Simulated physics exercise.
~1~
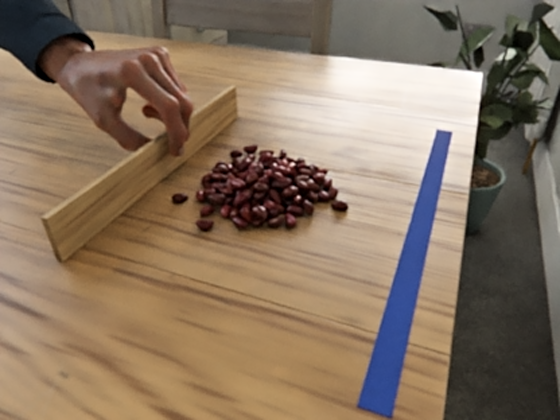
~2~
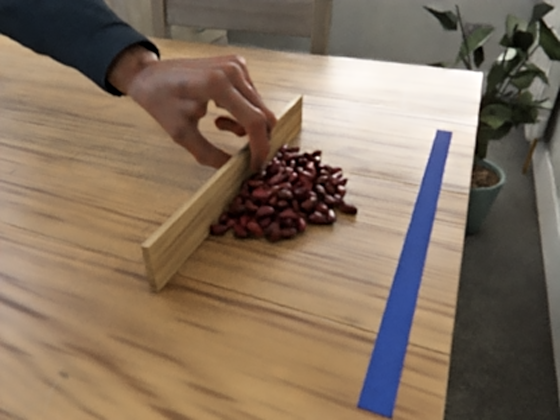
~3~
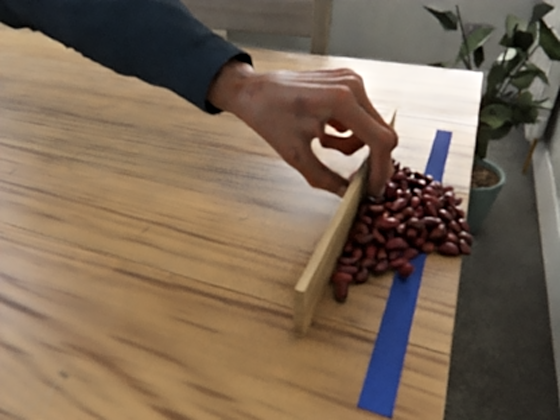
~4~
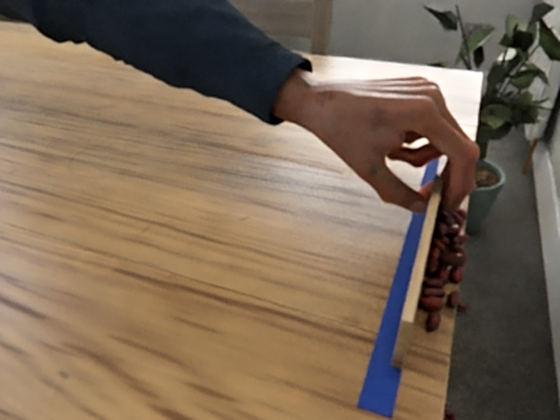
At the start, a hand holds a strip of wood upright on a wooden table, to the left of a loose heap of shiny dark red beans, with a line of blue tape near the right edge and a potted plant beyond. The hand pushes the strip to the right until it meets the heap. It keeps sweeping, and the beans bunch up ahead of the wood and spread across the tape to the table's edge. Finally the strip reaches the tape, with few beans left along the edge and most of the heap gone over it.
